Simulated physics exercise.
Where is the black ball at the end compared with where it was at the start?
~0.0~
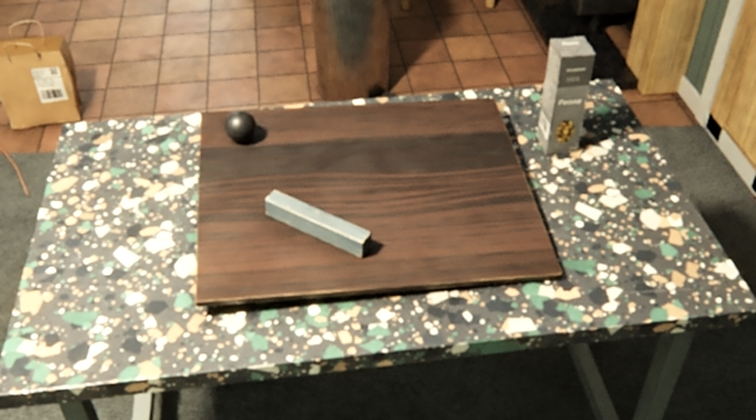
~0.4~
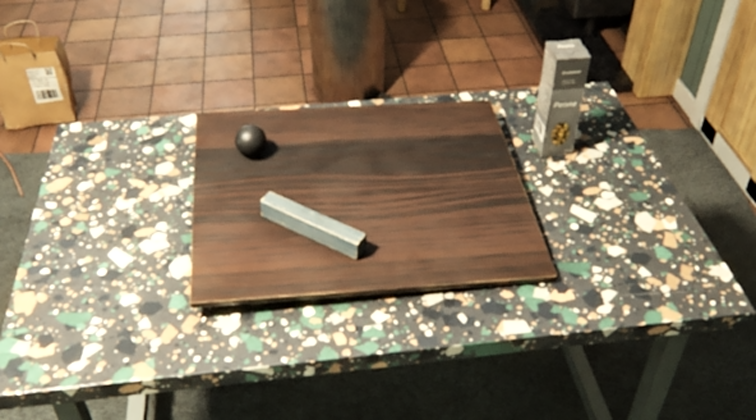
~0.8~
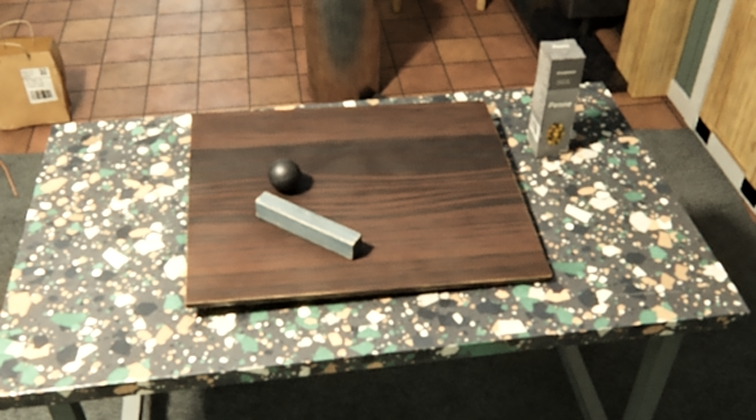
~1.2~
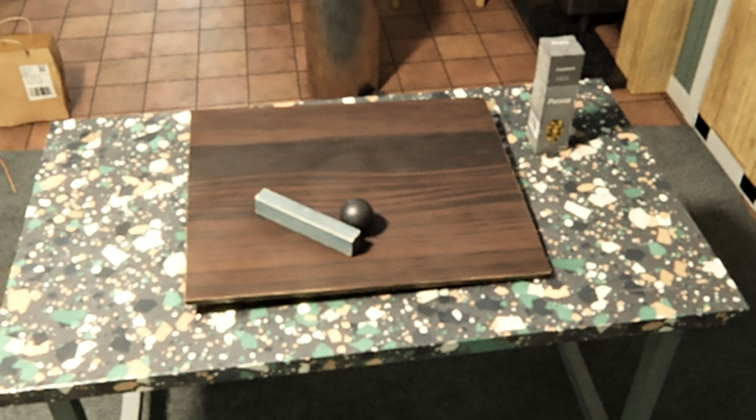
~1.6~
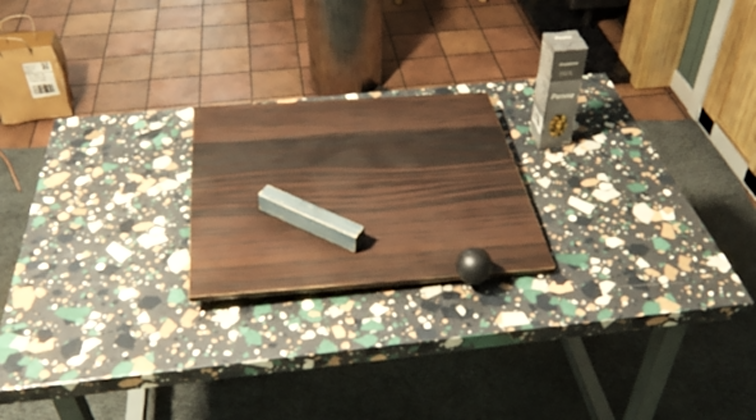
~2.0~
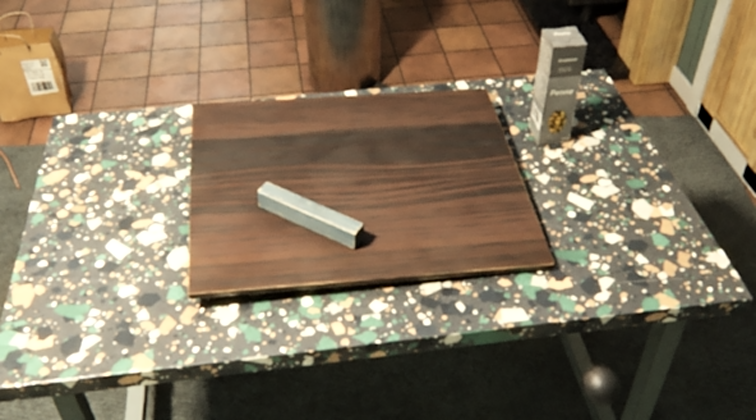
At the start the black ball is on the board near its far left corner. At the end it is off the board and below the near side of the tabletop, toward the right.
A black ball rolls past a block, over the board's near edge and off the table.
